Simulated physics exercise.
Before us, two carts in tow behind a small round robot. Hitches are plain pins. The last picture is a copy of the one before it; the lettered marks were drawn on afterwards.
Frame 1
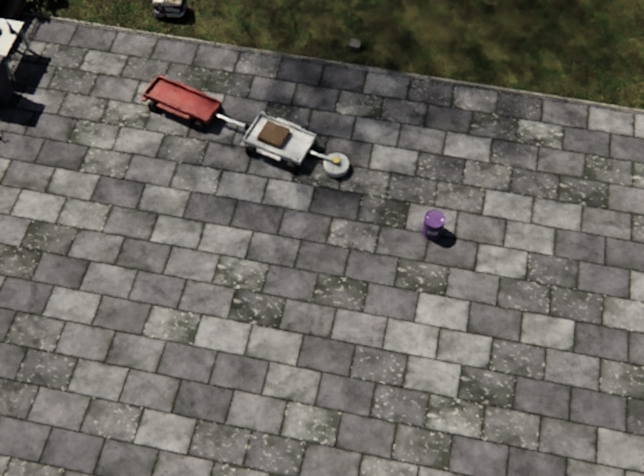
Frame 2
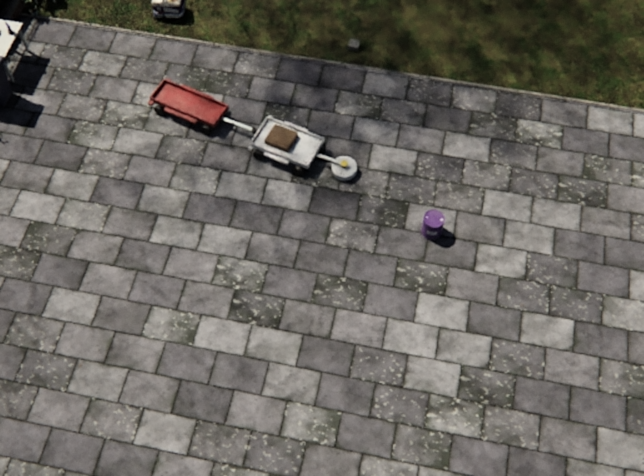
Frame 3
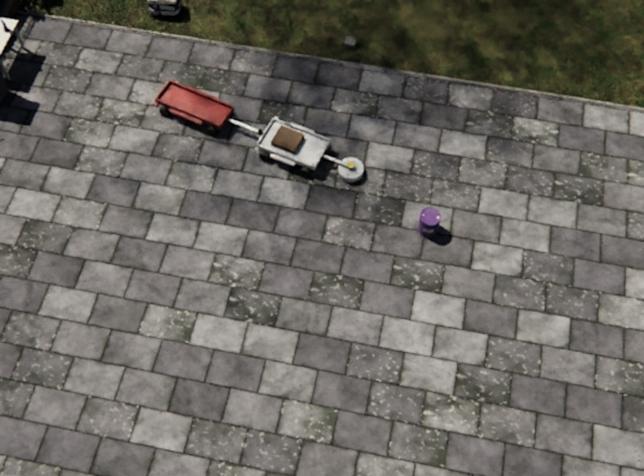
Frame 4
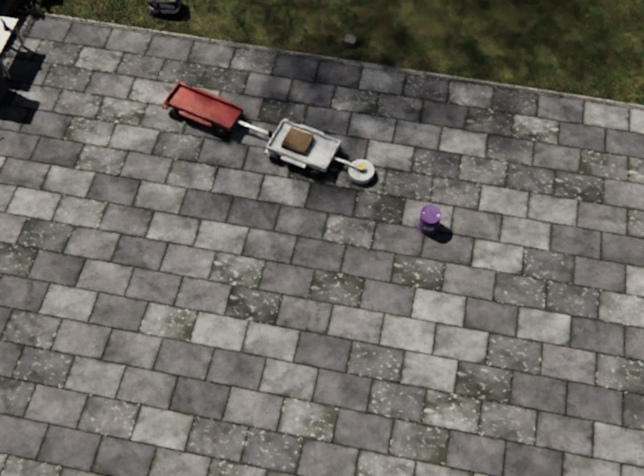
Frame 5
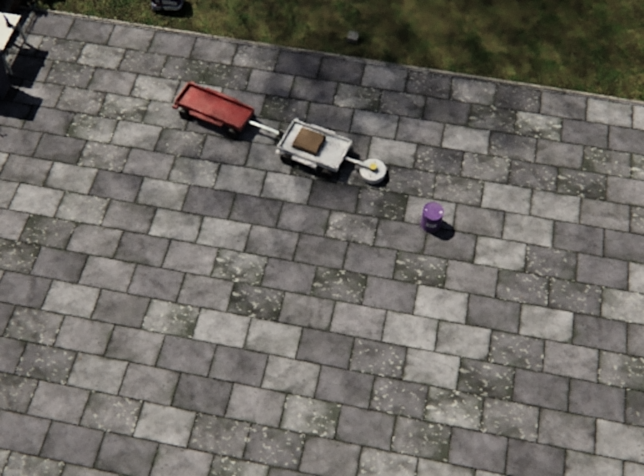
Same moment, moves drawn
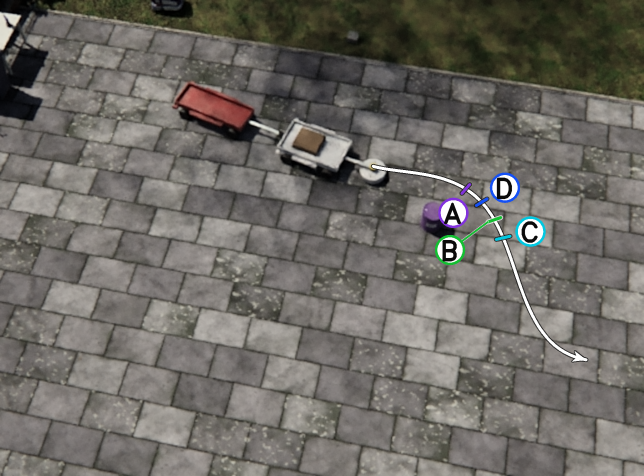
The clip opens on a grey stone pavement beside grass, where a small round white robot has a white cart carrying a brown block and a red cart in tow. The linked line moves slowly rightward and slightly down, drawing closer to a purple keg that stays in place on the paving.
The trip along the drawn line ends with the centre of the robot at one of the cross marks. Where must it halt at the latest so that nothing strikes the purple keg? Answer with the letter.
Stop at B.
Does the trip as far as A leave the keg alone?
Yes.
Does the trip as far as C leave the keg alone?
No.
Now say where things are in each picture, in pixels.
In the first frame, purple keg (432, 231); robot (336, 164); white cart (280, 139).
In the second frame, robot (344, 167); white cart (287, 142); red cart (189, 103); purple keg (431, 231).
In the third frame, robot (351, 169); white cart (294, 144); red cart (194, 105); purple keg (428, 229).
In the fourth frame, robot (361, 171); white cart (304, 146); red cart (204, 107); purple keg (428, 227).
In the fifth frame, robot (373, 170); white cart (315, 145); red cart (214, 107); purple keg (431, 224).
On the marked copy, A at (466, 189); B at (494, 220); C at (503, 238); D at (482, 202); the route from (373, 166) via (501, 234) to (586, 360).
Following B. Soon after the start, robot (421, 178), last cart (255, 122).
Later, robot (466, 194), last cart (296, 137).
In the end, robot (493, 224), last cart (331, 148); nothing has been touched.
As for the rest, A is safe but short; C is too far, the keg has been hit; D is safe but short.
